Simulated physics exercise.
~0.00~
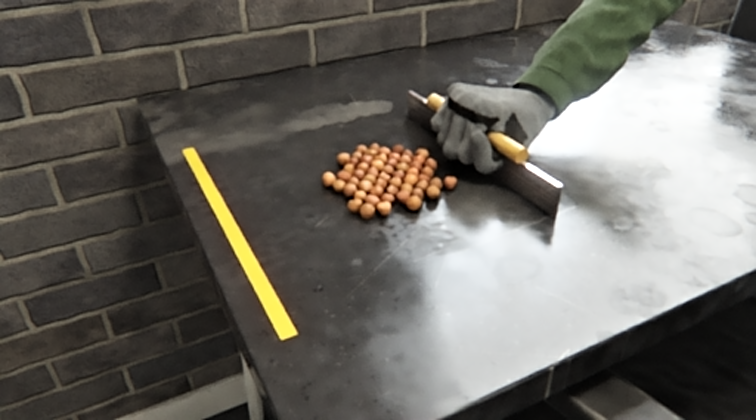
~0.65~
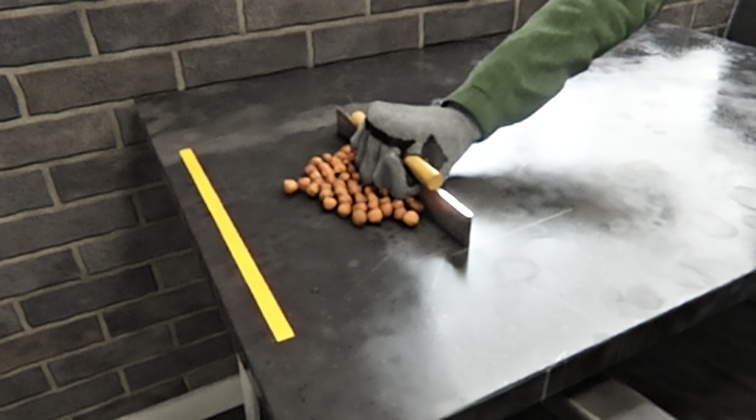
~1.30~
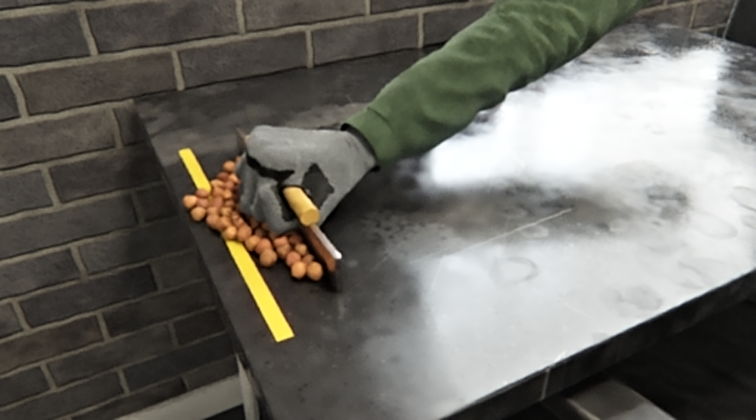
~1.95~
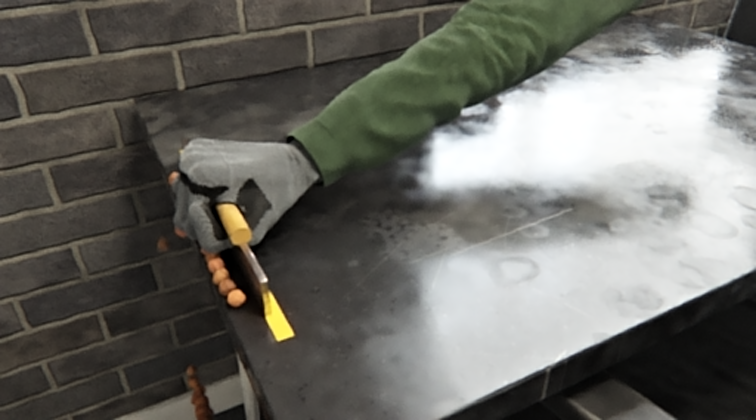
A scraper with yellow handles, held in a grey-gloved hand, stands behind a patch of small round brown balls on a dark, shiny table beside a brick wall. The green-sleeved arm pushes the blade to the left, and the balls bunch up ahead of it as they slide toward a strip of yellow tape. The heap spreads into a slanting band and crosses the tape, nearing the table's left edge. The scraper reaches the tape, and balls spill over the side, some dropping toward the floor, while a short row still lines the edge beside the blade.
